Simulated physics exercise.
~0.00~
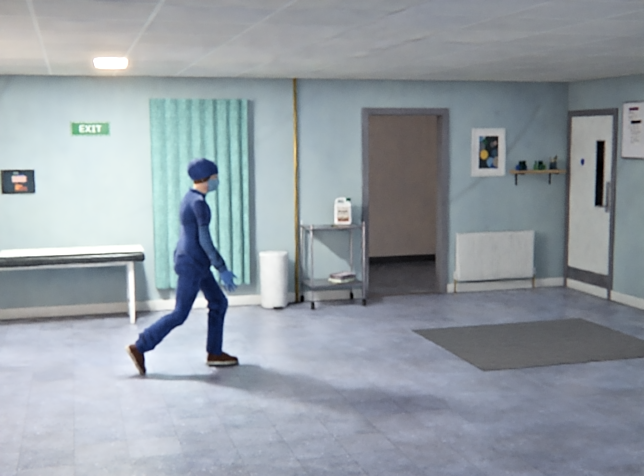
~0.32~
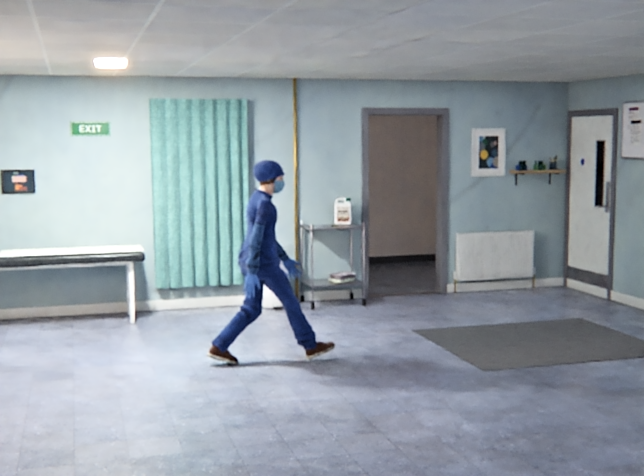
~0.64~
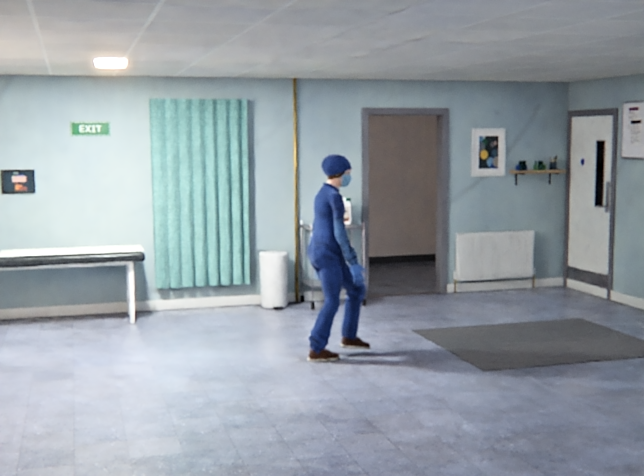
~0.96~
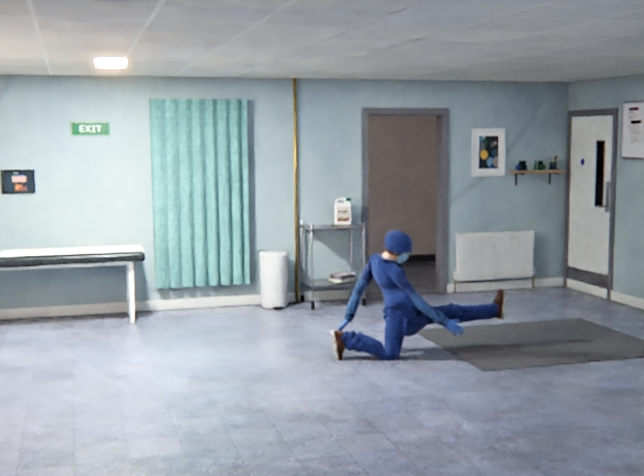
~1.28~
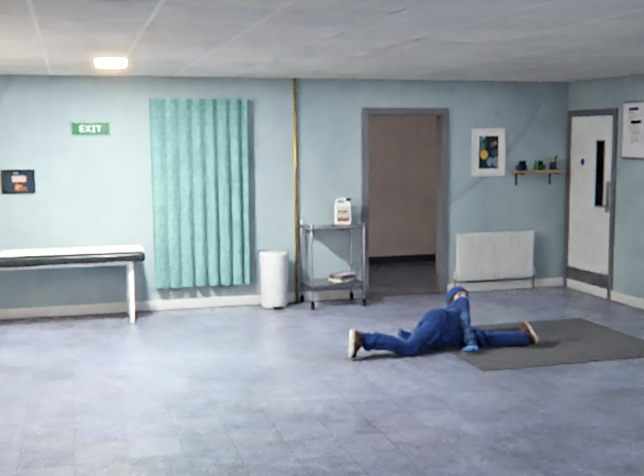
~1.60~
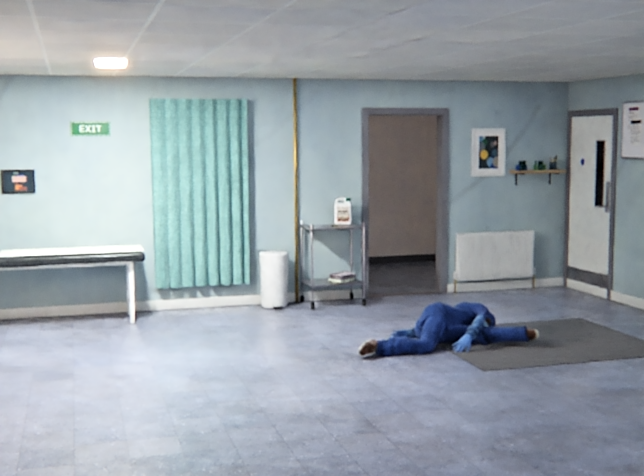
In a pale blue clinic room, a masked visitor walks right and collapses onto a mat.
